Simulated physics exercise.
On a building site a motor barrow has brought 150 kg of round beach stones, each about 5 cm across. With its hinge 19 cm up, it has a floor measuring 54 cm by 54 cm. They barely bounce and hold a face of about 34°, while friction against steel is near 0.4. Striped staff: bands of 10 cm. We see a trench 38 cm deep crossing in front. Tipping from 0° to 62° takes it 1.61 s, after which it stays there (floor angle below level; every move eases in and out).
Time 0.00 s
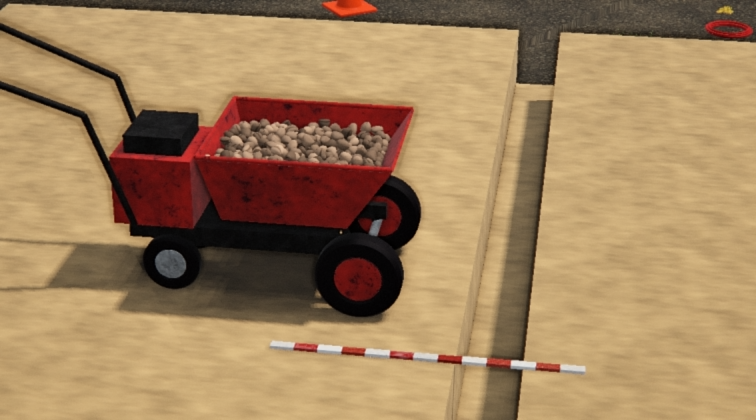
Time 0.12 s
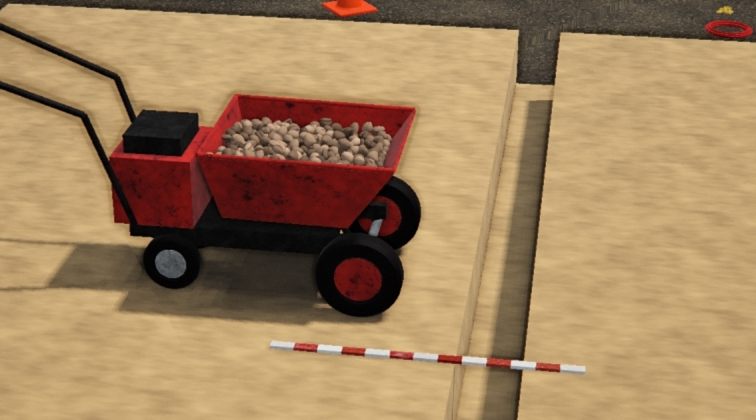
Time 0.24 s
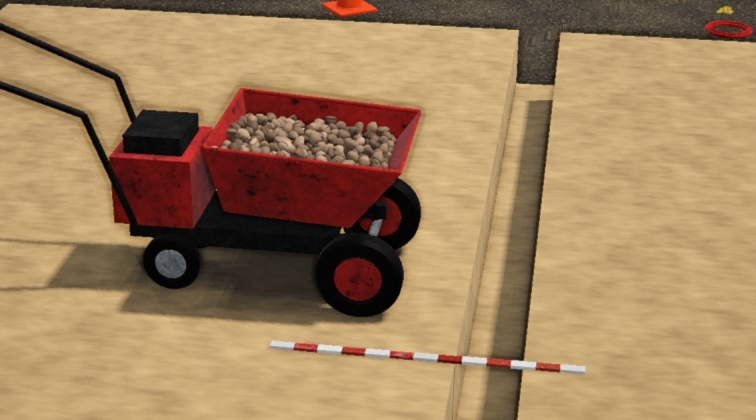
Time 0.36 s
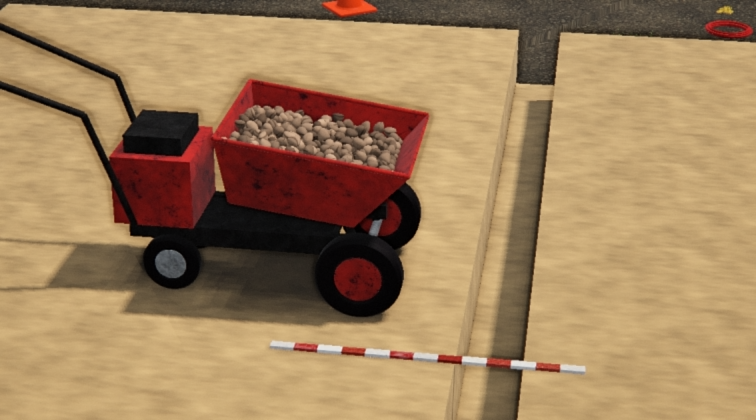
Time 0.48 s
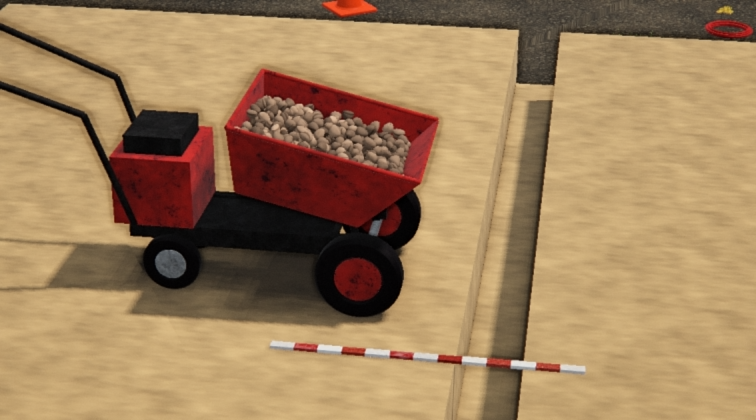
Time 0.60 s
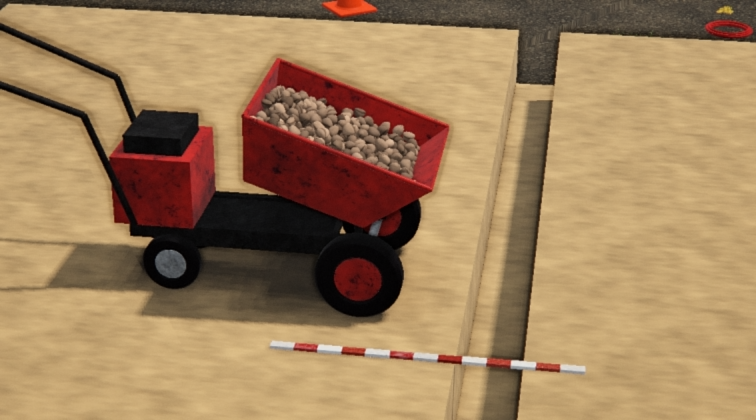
In the video, a red motor barrow loaded with round stones stands on sandy ground beside a narrow trench and a striped staff, and its skip gradually tilts toward the right, its left end rising while the wheels stay still.
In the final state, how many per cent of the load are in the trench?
About 51 per cent are in the trench in the final state.
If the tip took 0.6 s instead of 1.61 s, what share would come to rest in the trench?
Close to 35 per cent then.
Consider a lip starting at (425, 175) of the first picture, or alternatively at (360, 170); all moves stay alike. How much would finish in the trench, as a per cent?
Around 30 and then 70 percent.
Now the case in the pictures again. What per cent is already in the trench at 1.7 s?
Some 15 per cent of the load by that point.
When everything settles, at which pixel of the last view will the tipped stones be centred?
Their middle ends up near (515, 339).
After 1.2 s the floor is at 52°; 100 % in the skip; the foremost stones are at (469, 217).
After 1.7 s the floor is at 62°; 73 % in the skip, 15 % in the trench, 12 % past the trench; the foremost stones are at (591, 309).
After 2.1 s the floor is at 62°; 48 % in the skip, 24 % in the trench, 28 % past the trench; the foremost stones are at (685, 319).
After 4.0 s the floor is at 62°; 20 % in the skip, 51 % in the trench, 29 % past the trench; the foremost stones are at (752, 317).
